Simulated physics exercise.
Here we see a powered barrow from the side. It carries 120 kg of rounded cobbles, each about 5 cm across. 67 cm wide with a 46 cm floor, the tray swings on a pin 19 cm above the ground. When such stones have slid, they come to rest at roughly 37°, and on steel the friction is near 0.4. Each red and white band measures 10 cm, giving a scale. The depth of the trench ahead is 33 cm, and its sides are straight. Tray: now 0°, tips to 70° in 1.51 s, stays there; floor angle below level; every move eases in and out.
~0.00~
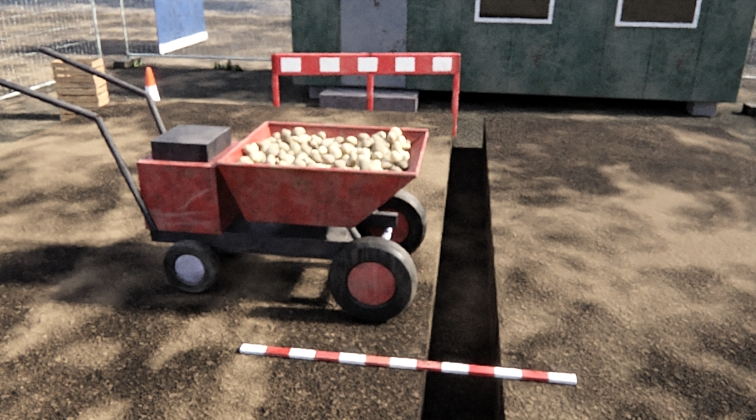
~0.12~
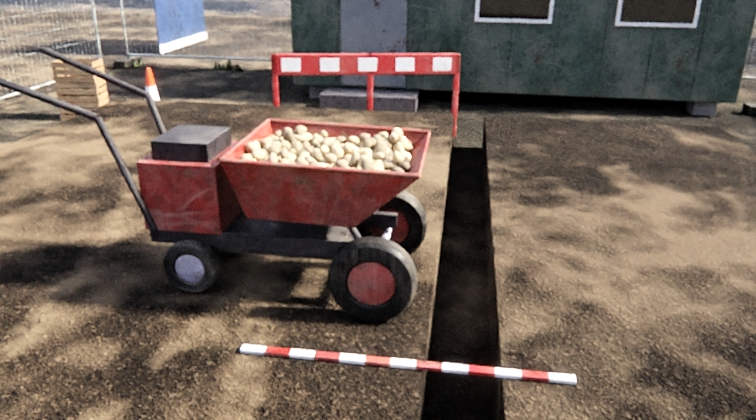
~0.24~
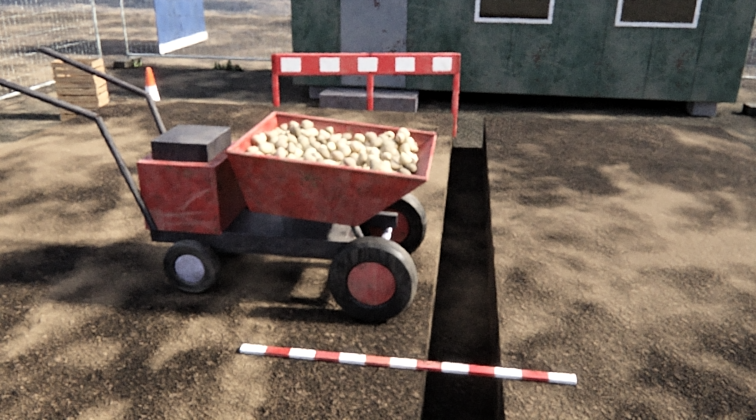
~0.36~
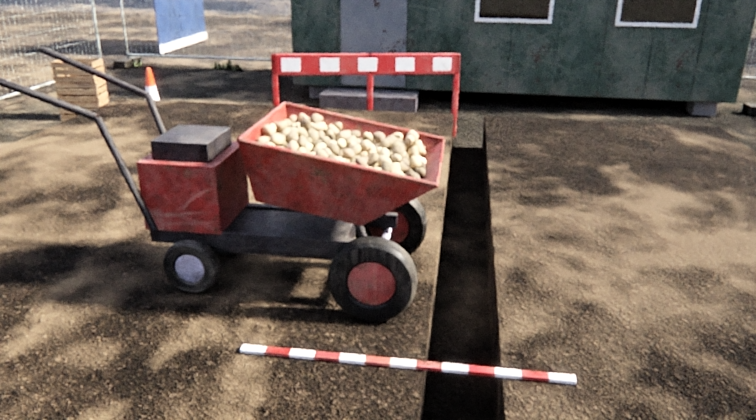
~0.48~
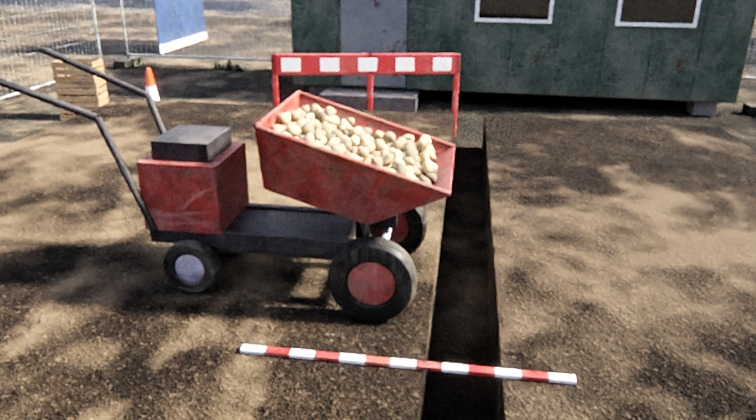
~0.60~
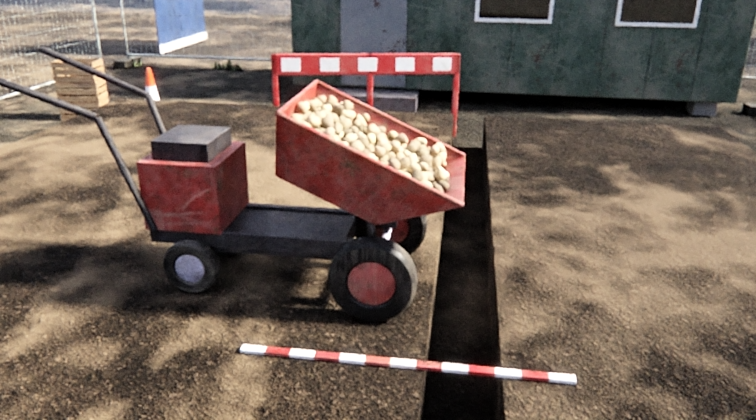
The clip shows a red powered barrow loaded with pale rounded cobbles standing beside a narrow trench, as its tray gradually tilts forward to the right, the rear end rising while the wheels stay still.
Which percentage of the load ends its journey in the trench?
Roughly 17 per cent.
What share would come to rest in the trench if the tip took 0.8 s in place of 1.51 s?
Expected share: Around 10%.
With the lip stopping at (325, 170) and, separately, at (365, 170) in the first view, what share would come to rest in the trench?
Roughly 100 in a hundred, then 70 in a hundred.
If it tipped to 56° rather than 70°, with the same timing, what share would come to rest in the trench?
It comes out at about 25 percent.
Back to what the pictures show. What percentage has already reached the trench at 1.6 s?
Something like 0 in a hundred.
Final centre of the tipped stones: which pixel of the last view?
Their centre sits close to (551, 295).
After 1.1 s the floor is at 59°; 99 % in the tray, 1 % past the trench; the foremost stones are at (506, 231).
After 1.6 s the floor is at 70°; 41 % in the tray, 59 % past the trench; the foremost stones are at (623, 300).
After 2.0 s the floor is at 70°; 12 % in the tray, 4 % in the trench, 85 % past the trench; the foremost stones are at (703, 299).
After 3.9 s the floor is at 70°; 0 % in the tray, 17 % in the trench, 83 % past the trench; the foremost stones are at (754, 298).
